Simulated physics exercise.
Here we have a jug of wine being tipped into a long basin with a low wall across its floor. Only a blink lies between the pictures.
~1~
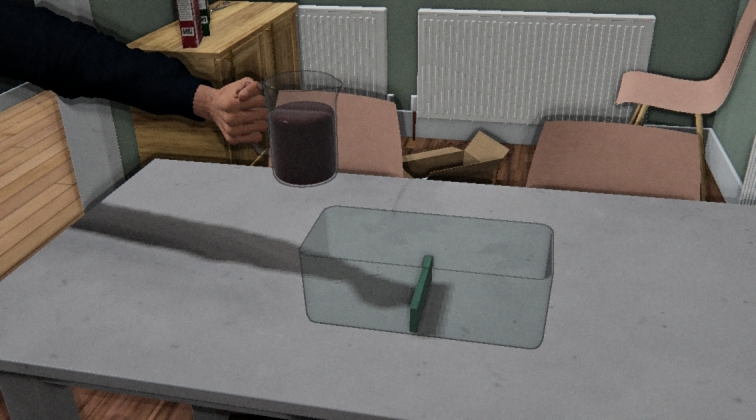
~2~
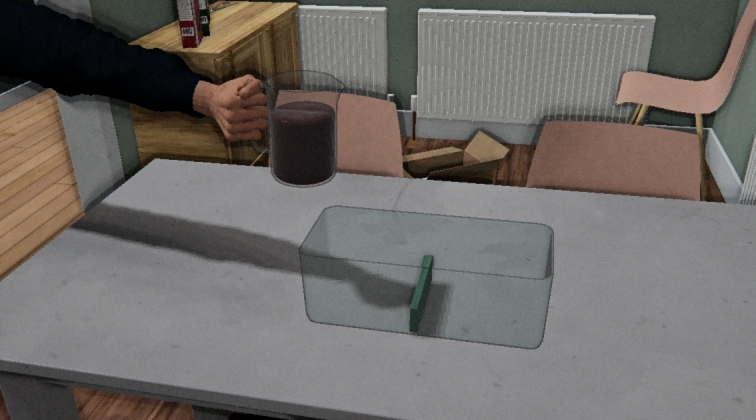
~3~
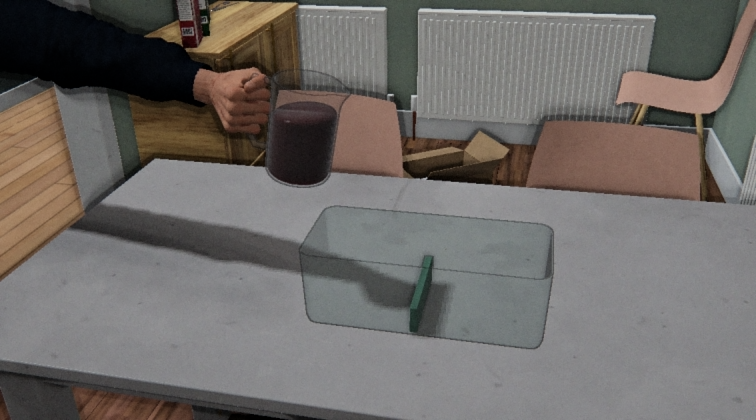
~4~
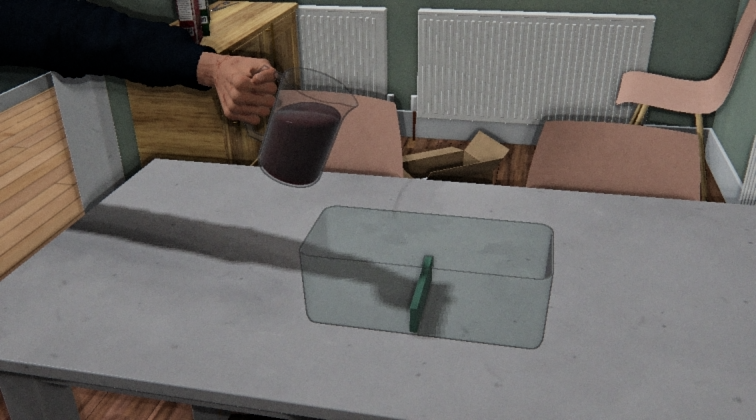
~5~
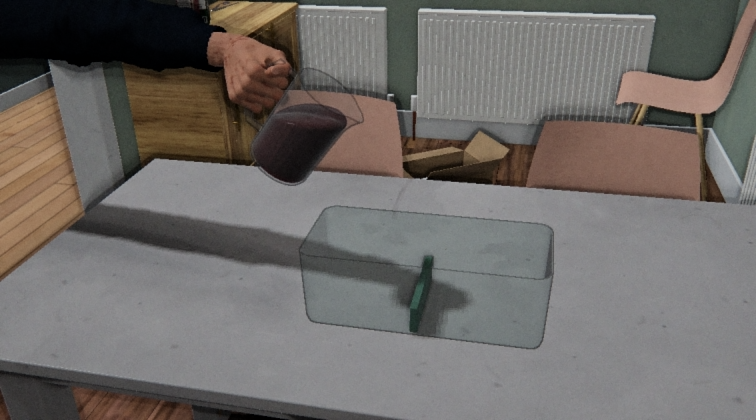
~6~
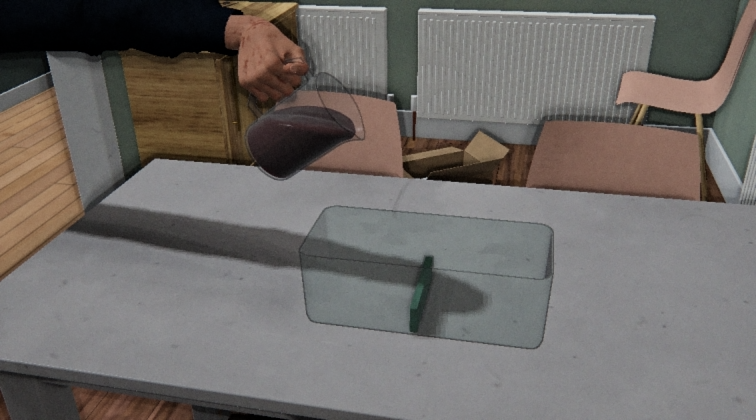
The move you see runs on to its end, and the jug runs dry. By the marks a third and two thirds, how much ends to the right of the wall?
It comes to not even a third.
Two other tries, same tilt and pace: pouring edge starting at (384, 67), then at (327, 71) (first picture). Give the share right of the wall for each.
About 90 and 5 per cent.
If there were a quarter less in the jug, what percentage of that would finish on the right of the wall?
Some 10 per cent.
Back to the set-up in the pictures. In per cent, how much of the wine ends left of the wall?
Roughly 80 in a hundred.
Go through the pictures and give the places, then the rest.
It leans 0°; its right rim is at (343, 84); the wine meets the walls at (273, 109) and (334, 112); the long basin's rim runs from (312, 229) to (552, 252); the wall's top is at (422, 282), in the first picture.
It leans 3°; its right rim is at (345, 86); the wine meets the walls at (273, 108) and (335, 112), in the second picture.
It leans 10°; its right rim is at (351, 93); the wine meets the walls at (275, 109) and (338, 114), in the third picture.
It leans 22°; its right rim is at (358, 105); the wine meets the walls at (273, 117) and (341, 115), in the fourth picture.
It leans 37°; its right rim is at (364, 121); the wine meets the walls at (266, 124) and (348, 120), in the fifth picture.
It leans 53°; its right rim is at (365, 138); the wine meets the walls at (254, 122) and (356, 128), in the sixth picture.
A moment on, the jug is tipped right over and 61 per cent is still to pour, 11 is left of the wall and 0 right of it.
Next, the jug is tipped right over and 19 per cent is still to pour, 55 is left of the wall and 0 right of it.
Then the jug is tipped right over and 4 per cent is still to pour, 73 is left of the wall and 8 right of it.
Later the jug is tipped right over and 0 per cent is still to pour, 81 is left of the wall and 9 right of it.
In the end 81 per cent lies left of the wall, 10 right of it and 9 outside.
